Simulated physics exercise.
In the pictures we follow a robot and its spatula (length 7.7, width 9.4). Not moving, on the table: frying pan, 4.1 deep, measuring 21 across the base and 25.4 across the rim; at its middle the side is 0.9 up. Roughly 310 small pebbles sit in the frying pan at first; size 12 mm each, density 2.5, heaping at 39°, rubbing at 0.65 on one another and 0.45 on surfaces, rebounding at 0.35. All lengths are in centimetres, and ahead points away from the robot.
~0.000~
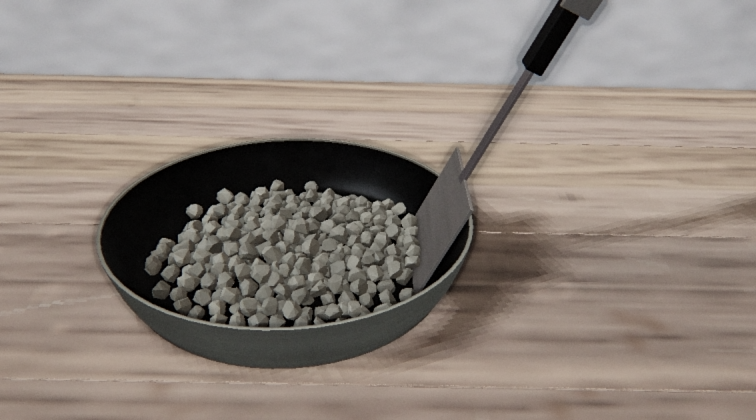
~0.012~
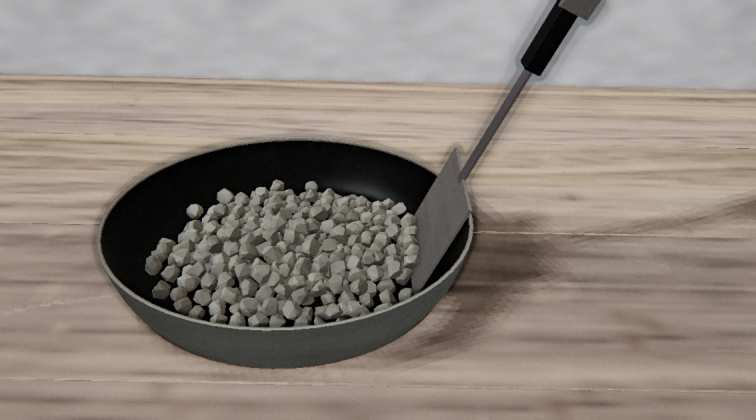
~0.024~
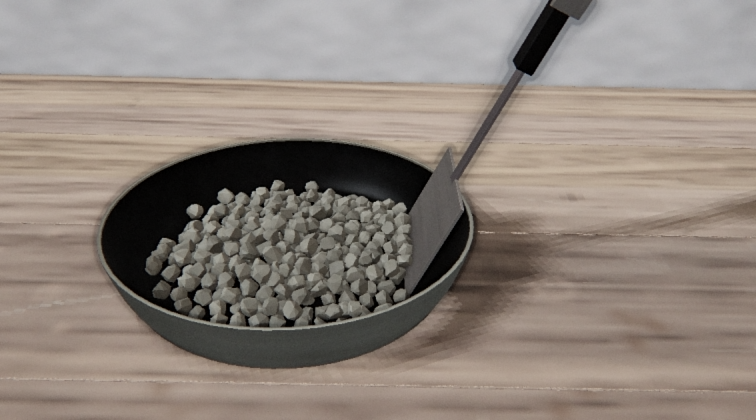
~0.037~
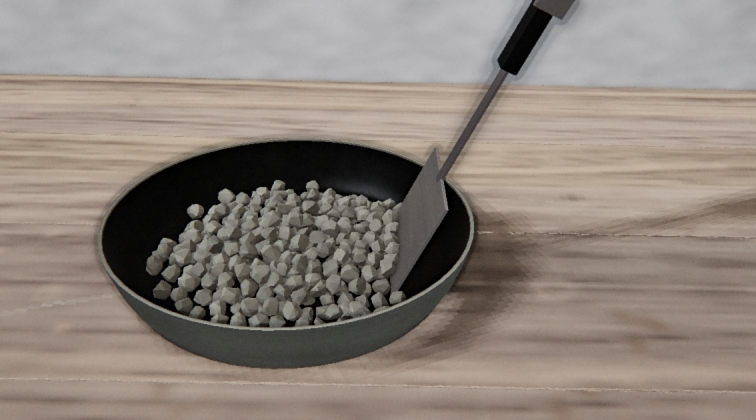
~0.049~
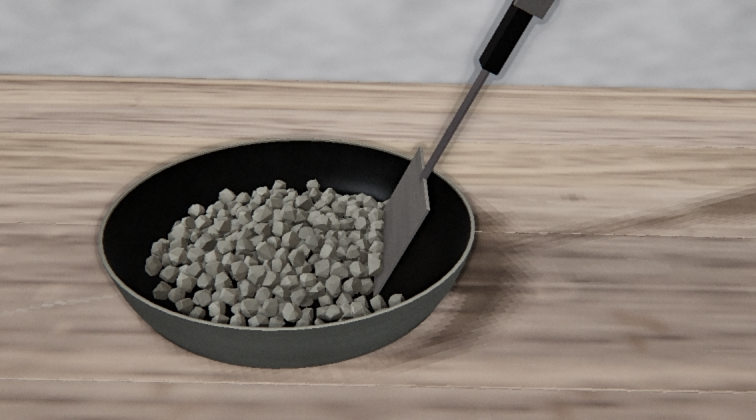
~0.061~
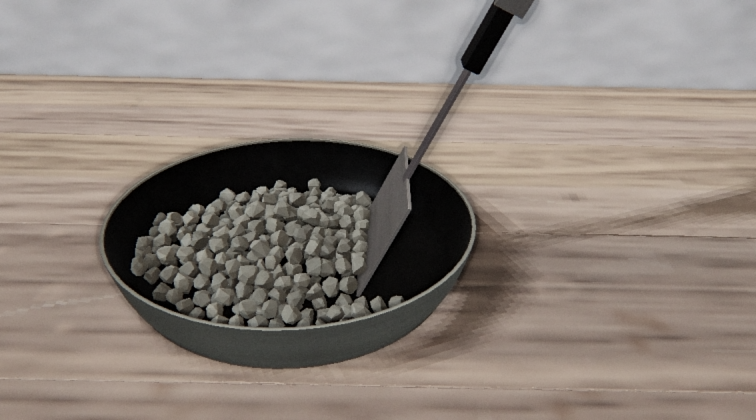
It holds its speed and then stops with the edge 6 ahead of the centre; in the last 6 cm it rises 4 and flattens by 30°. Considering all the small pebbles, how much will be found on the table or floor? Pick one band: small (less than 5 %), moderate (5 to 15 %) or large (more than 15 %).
Moderate.
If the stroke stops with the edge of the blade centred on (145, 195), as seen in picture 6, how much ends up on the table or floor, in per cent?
Some 30 per cent.
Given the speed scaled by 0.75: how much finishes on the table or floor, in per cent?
Estimate: Close to 0 %.
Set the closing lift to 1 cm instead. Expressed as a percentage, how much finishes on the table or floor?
You'd expect near 5 percent of it there.
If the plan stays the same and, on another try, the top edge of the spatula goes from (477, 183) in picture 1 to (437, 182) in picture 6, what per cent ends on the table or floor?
My guess would be close to 5 per cent.
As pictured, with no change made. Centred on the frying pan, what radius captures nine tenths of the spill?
About 30 cm.
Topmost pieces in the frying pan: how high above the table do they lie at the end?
Top of the heap: Roughly 5.0 cm above the table top.
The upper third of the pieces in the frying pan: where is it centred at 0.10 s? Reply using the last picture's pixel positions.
It is centred near (247, 229).
After 0.10 s, sloping 65°, highest piece 5 above the table; 310 in the frying pan.
After 0.13 s, sloping 54°, highest piece 8 above the table; 309 in the frying pan, 1 on the blade or in flight.
After 0.35 s, sloping 35°, highest piece 5 above the table; 280 in the frying pan, 30 on the table or floor.
After 1.40 s, sloping 35°, highest piece 5 above the table; 280 in the frying pan, 30 on the table or floor.
In the end, 280 in the frying pan, 30 on the table or floor. That is 10 % on the table or floor.
